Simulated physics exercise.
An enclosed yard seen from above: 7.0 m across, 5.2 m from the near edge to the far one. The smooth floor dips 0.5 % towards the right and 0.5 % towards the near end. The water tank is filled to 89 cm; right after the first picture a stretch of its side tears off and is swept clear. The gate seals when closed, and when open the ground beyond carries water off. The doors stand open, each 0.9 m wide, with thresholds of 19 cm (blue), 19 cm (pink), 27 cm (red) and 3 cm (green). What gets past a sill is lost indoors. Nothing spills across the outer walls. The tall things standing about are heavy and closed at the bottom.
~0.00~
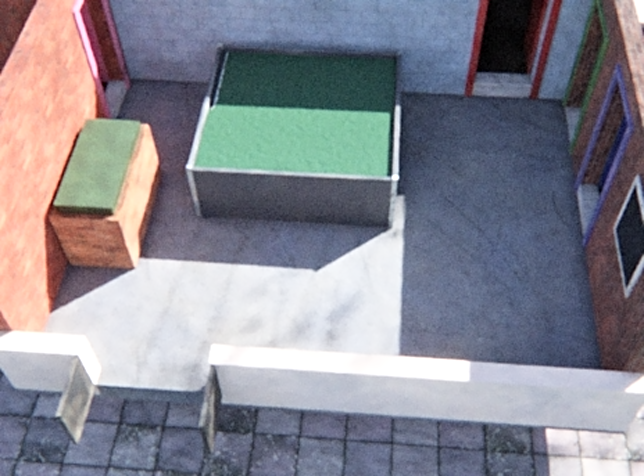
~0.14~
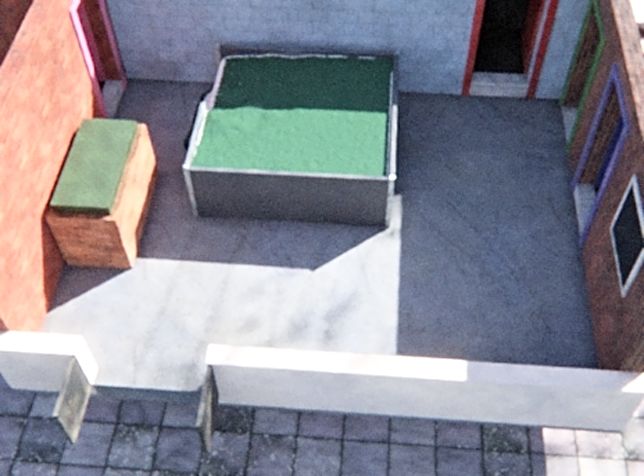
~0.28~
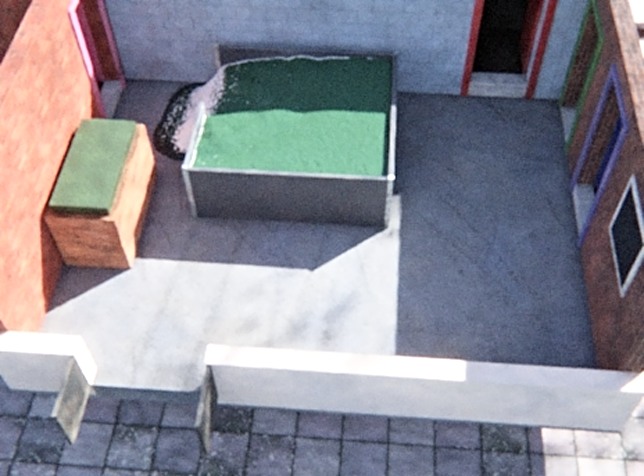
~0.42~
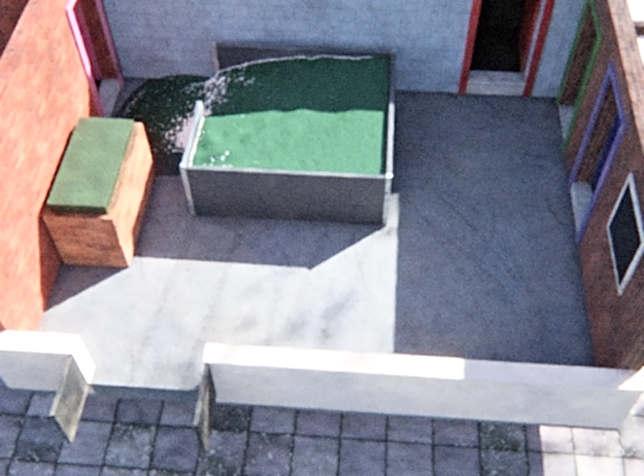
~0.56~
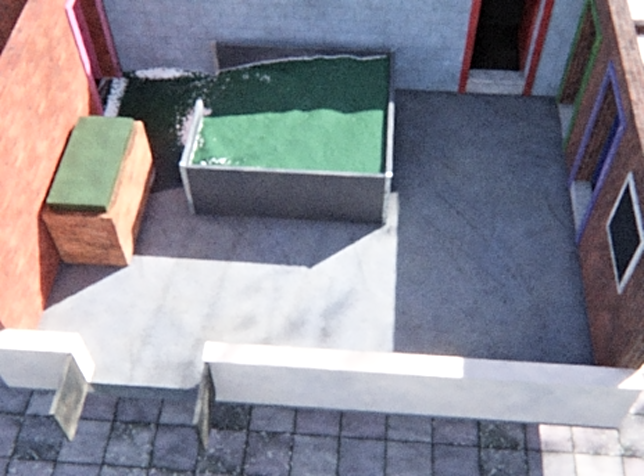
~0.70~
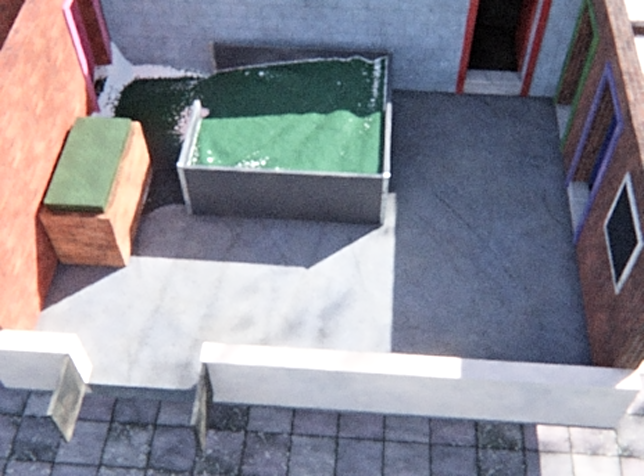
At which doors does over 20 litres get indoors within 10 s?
The water let in: At the blue door it does not reach the limit; at the pink door it exceeds the limit; at the red door it stays under the limit; at the green door it passes the limit.
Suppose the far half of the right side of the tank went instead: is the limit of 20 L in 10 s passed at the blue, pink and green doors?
Then: Blue above, pink under, green above.
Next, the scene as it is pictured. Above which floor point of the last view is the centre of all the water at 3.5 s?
Near (239, 150).
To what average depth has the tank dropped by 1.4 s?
Some 67 cm.
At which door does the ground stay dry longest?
It is the blue one.
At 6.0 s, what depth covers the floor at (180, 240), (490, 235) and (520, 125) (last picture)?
About 3, 0 and 2 cm.
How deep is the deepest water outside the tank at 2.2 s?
Up to some 67 cm.
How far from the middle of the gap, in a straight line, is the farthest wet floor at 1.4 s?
Roughly 4.2 m.
After 1.4 s water covers 15 % of the floor and is deepest (71 cm) near (119, 84); blue door not reached, pink door 66 cm at the sill, 222 L in, red door not reached, green door not reached.
After 2.2 s water covers 20 % of the floor and is deepest (67 cm) near (94, 158); blue door not reached, pink door 61 cm at the sill, 572 L in, red door not reached, green door not reached.
After 3.5 s water covers 35 % of the floor and is deepest (49 cm) near (94, 158); blue door not reached, pink door 47 cm at the sill, 973 L in, red door 3 cm at the sill, 0 L in, green door not reached.
After 6.0 s water covers 50 % of the floor and is deepest (36 cm) near (106, 158); blue door 3 cm at the sill, 0 L in, pink door 35 cm at the sill, 1323 L in, red door 3 cm at the sill, 0 L in, green door 8 cm at the sill, 87 L in.
After 10.0 s water covers 70 % of the floor and is deepest (26 cm) near (106, 158); blue door 4 cm at the sill, 0 L in, pink door 25 cm at the sill, 1499 L in, red door 3 cm at the sill, 0 L in, green door 9 cm at the sill, 195 L in.
